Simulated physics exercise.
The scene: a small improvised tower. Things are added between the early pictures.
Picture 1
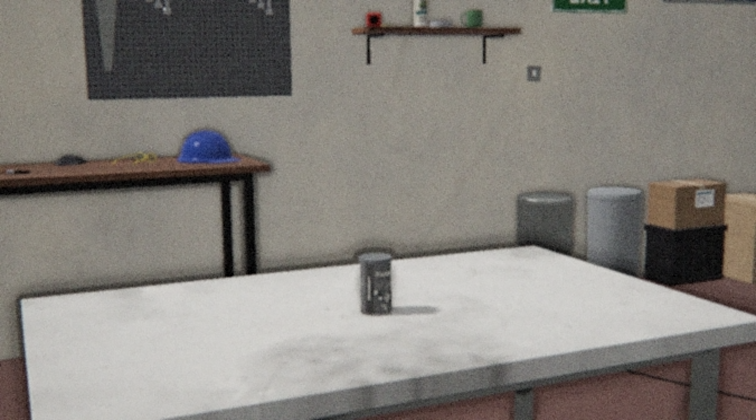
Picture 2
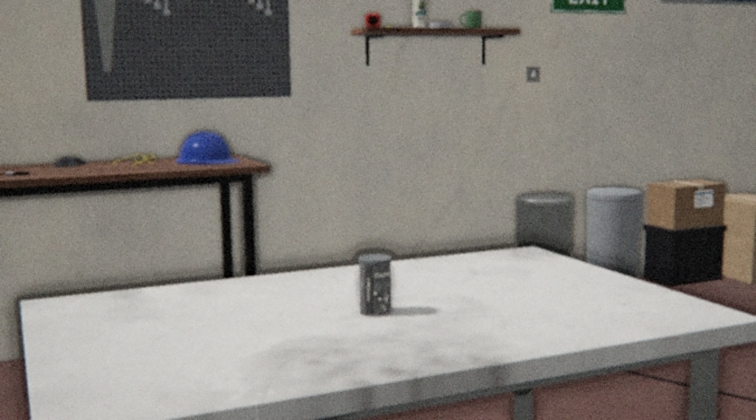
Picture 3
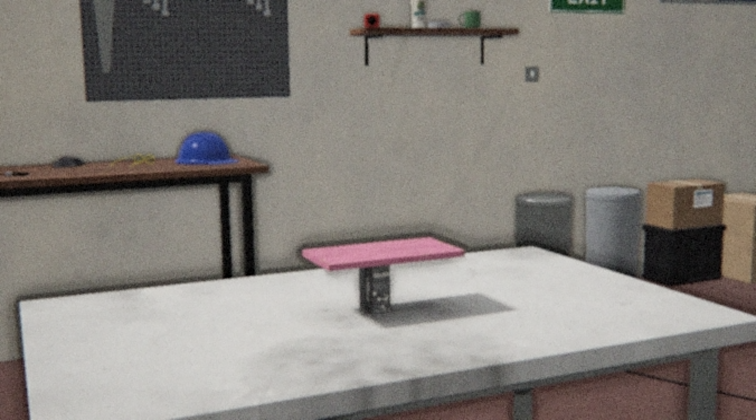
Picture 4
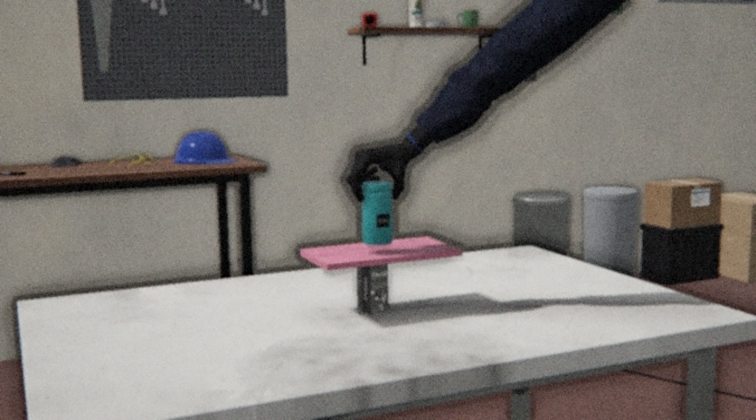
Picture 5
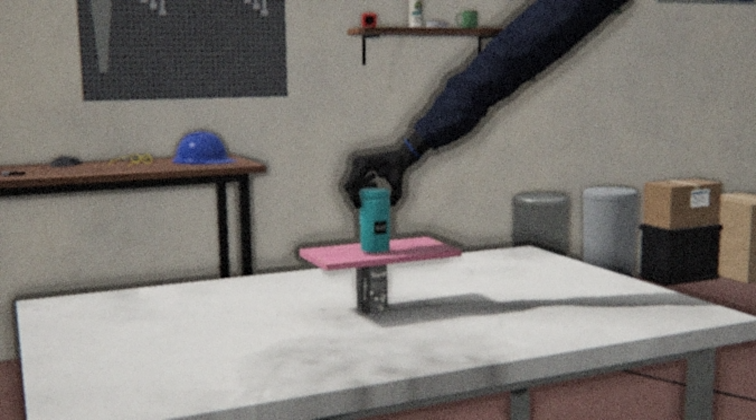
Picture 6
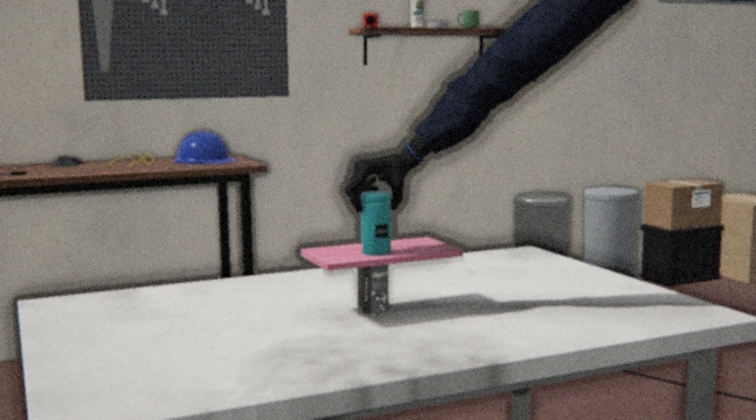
Turquoise jar being lowered by a dark-gloved hand onto a pink board lying across a small grey tin on a white table.
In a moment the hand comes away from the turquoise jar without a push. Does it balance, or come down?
In the end the stack stays up.
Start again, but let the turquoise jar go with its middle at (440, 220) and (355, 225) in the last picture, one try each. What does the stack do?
First, it loses its balance; second, it keeps its balance.
Then, 0.30 s after the last picture, nothing has stirred.
Then, 0.70 s after the last picture, turquoise jar resting near (376, 223).
At rest, all 3 in place. Seen from the same camera at the end, turquoise jar near (376, 223). The stack keeps its balance.
